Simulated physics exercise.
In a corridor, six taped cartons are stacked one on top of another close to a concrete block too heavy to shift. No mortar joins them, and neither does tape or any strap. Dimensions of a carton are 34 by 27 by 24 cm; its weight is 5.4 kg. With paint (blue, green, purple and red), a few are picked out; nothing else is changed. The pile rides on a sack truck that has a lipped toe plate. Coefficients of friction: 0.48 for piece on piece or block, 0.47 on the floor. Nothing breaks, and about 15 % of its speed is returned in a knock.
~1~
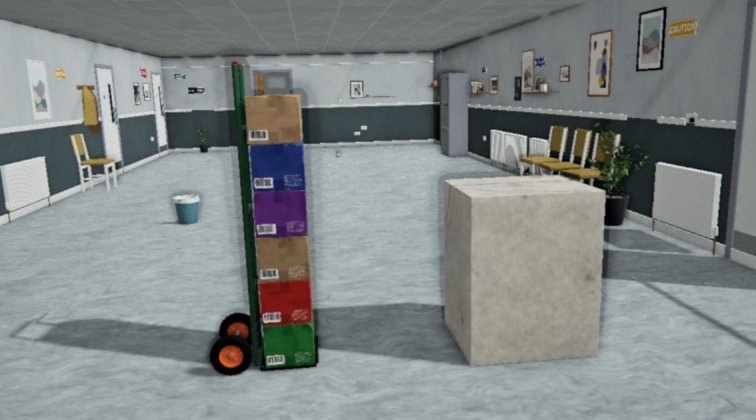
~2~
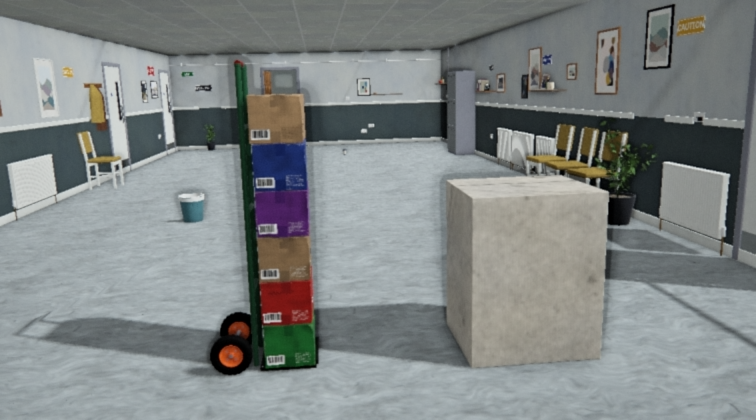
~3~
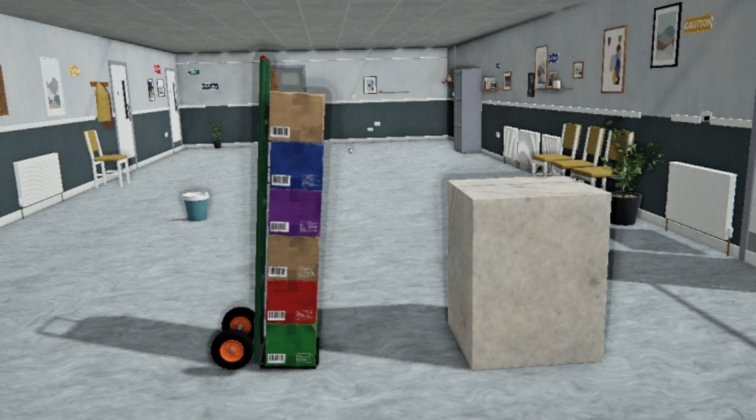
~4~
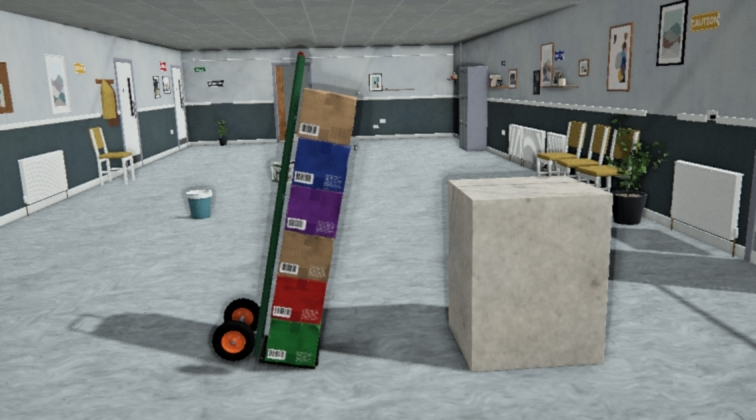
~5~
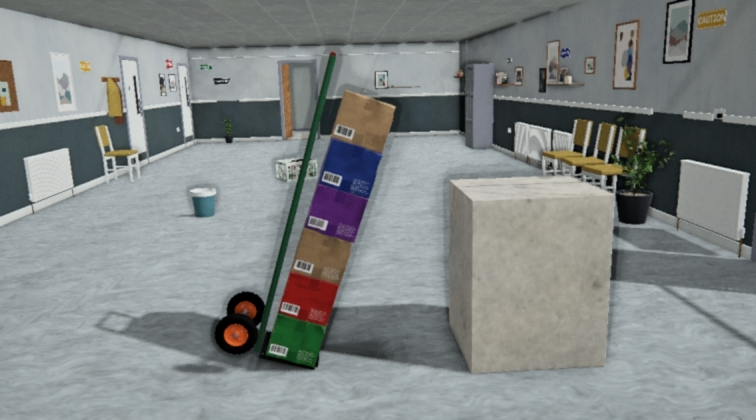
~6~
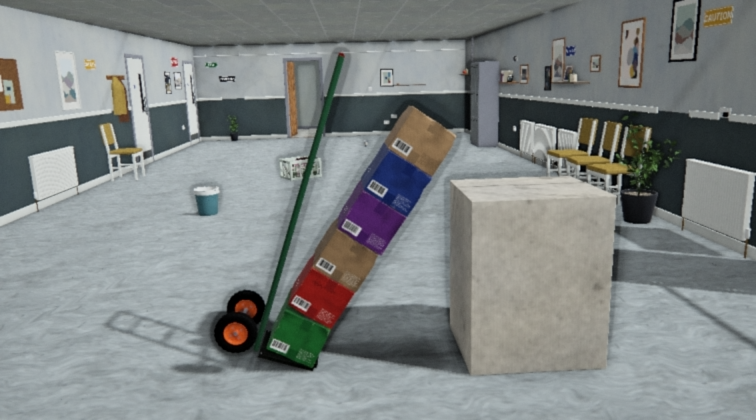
A green hand truck stacked with six coloured cartons tilted forward to the right, then the whole stack leaned away from its frame, angling further toward a pale stone block.
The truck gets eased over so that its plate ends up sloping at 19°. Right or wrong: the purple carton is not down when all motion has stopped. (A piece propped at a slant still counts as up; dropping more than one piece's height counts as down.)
Right.
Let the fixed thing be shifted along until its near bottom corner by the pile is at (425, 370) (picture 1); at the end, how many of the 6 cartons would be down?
I reckon the answer is 1.
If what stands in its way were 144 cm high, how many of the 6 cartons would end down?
Then the number is 0.
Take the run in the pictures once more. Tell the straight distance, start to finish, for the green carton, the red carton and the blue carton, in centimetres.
Net displacement: Green = 10 cm, red = 30 cm, blue = 80 cm.
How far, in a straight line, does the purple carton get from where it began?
Roughly 60 cm away.
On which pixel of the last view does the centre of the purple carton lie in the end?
About (395, 228).
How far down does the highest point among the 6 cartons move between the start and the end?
I make it close to 30 cm.
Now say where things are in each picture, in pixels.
In the first picture (places mark the middle of the side facing us; the camera moves round a little), truck frame (239, 129) 0° forward; purple carton (281, 215); blue carton (278, 168); green carton (289, 346); nothing disturbed.
In the second picture, truck frame (241, 129) 1° forward; purple carton (282, 215).
In the third picture, truck frame (262, 124) 5° forward; purple carton (295, 213) leaning 5°; blue carton (297, 166) leaning 5°; 6 disturbed, none down.
In the fourth picture, truck frame (291, 120) 12° forward; purple carton (314, 212) leaning 12°; blue carton (321, 166) leaning 12°; steepest lean 12°, the carton at (327, 117); 6 disturbed, none down.
In the fifth picture, truck frame (316, 119) 17° forward; purple carton (336, 214) leaning 20°; blue carton (351, 169) leaning 20°; steepest lean 20°, the carton at (364, 122); 6 disturbed, none down.
In the sixth picture, truck frame (323, 119) 19° forward; purple carton (372, 224) leaning 35°; blue carton (398, 184) leaning 35°, 10 cm lower; red carton (321, 299) leaning 35°; steepest lean 35°, the carton at (423, 142); 6 disturbed, none down.
Then, 0.06 s after the last picture, none of the 6 cartons down, 6 disturbed; purple carton leaning 40°, 8 cm lower; red carton leaning 40°.
Then, 0.10 s after the last picture, 1 of the 6 cartons down; purple carton leaning 44°, 11 cm lower; red carton leaning 44°.
Then, 0.38 s after the last picture, none of the 6 cartons down, 6 disturbed; purple carton leaning 47°, 13 cm lower; blue carton leaning 47°, 20 cm lower.
At rest, 1 of the 6 cartons down; purple carton leaning 47°, 13 cm lower; blue carton leaning 47°, 20 cm lower; red carton leaning 47°. As the last picture would show them, middles, purple carton near (395, 228), blue carton near (427, 197).
